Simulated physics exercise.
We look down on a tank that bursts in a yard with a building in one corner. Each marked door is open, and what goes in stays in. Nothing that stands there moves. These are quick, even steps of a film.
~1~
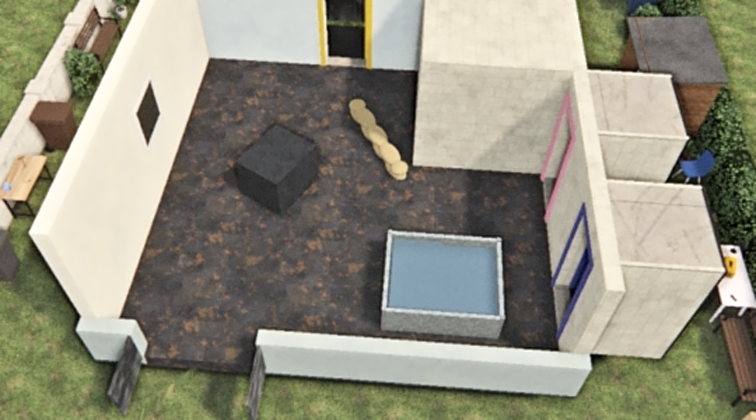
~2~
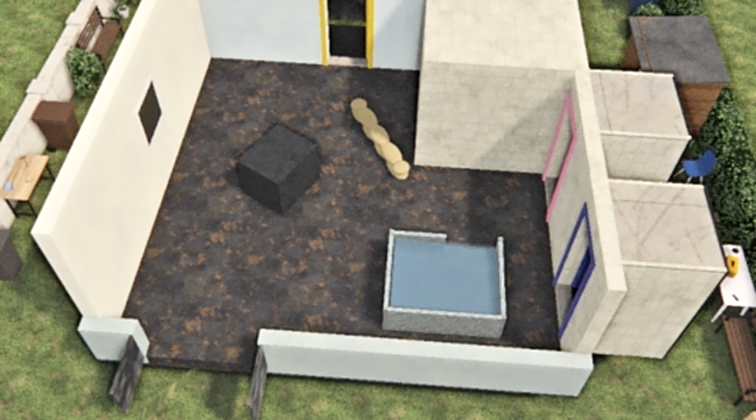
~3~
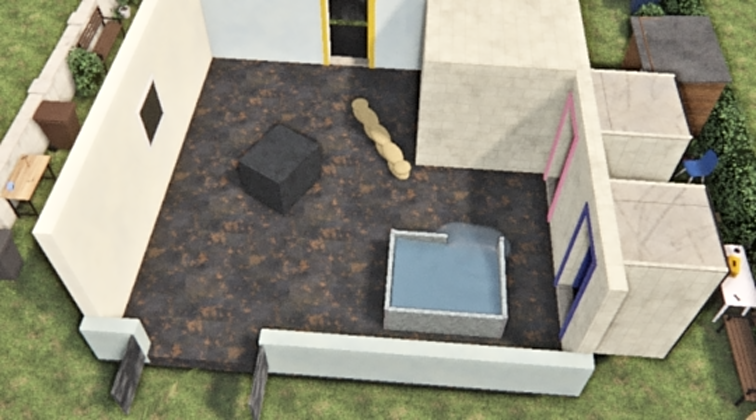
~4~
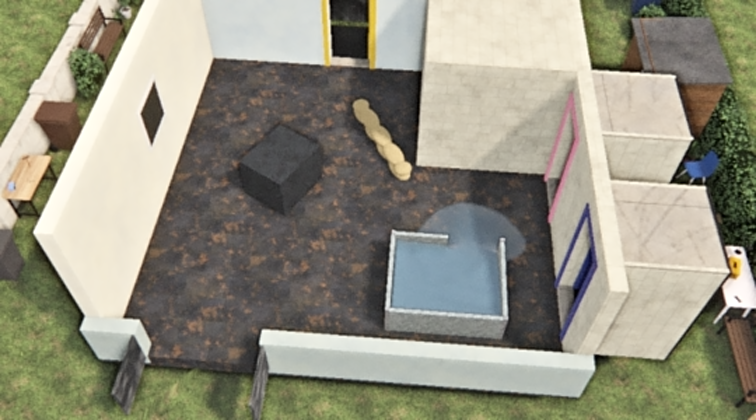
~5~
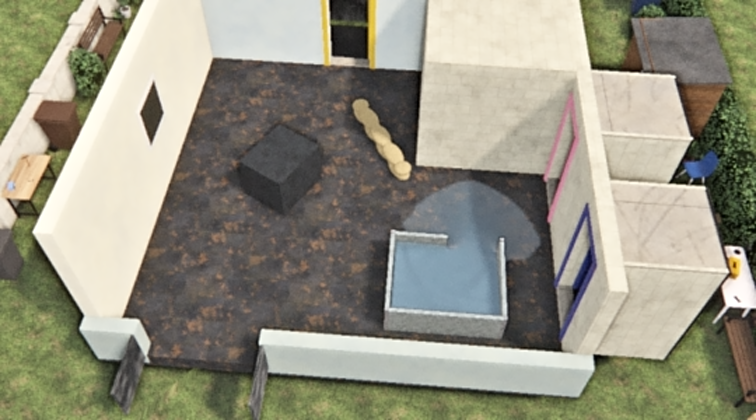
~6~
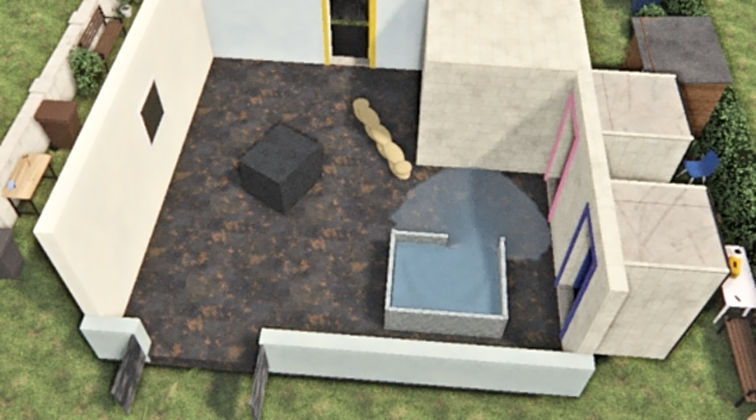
Water pours through a gap in the tank's far side and spreads across the dark yard.
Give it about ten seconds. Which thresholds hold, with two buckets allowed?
In the end: The blue door admits no more than that; the pink door lets in a lot; the yellow door admits no more than that.
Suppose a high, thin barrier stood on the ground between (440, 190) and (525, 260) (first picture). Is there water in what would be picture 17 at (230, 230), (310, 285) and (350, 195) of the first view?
One after the other: Not flooded, dry, wet.
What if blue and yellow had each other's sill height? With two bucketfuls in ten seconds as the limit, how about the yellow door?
The yellow door holds.
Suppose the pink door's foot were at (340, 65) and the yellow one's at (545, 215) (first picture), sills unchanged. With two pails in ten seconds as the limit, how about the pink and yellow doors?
In short: The pink one holds, the yellow one goes over.
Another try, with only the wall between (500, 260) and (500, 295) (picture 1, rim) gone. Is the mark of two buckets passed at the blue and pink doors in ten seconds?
One by one: The blue one floods, the pink one takes less.
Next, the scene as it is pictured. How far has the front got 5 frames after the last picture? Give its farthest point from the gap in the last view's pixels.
Roughly at (399, 147).
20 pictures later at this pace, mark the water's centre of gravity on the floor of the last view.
Roughly at (457, 229).
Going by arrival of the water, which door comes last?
Last comes the door marked yellow.
A moment on, water covers 15 % of the floor; the blue door not reached, the pink door wet at the sill, nothing in, the yellow door not reached.
Next, water covers 15 % of the floor; the blue door not reached, the pink door over two buckets in, the yellow door not reached.
Then, water covers 30 % of the floor; the blue door wet at the sill, nothing in, the pink door over two buckets in, the yellow door not reached.
Later, water covers 55 % of the floor; the blue door wet at the sill, nothing in, the pink door far over two buckets in, the yellow door wet at the sill, nothing in.
In the end, water covers 75 % of the floor; the blue door wet at the sill, nothing in, the pink door far over two buckets in, the yellow door wet at the sill, nothing in.
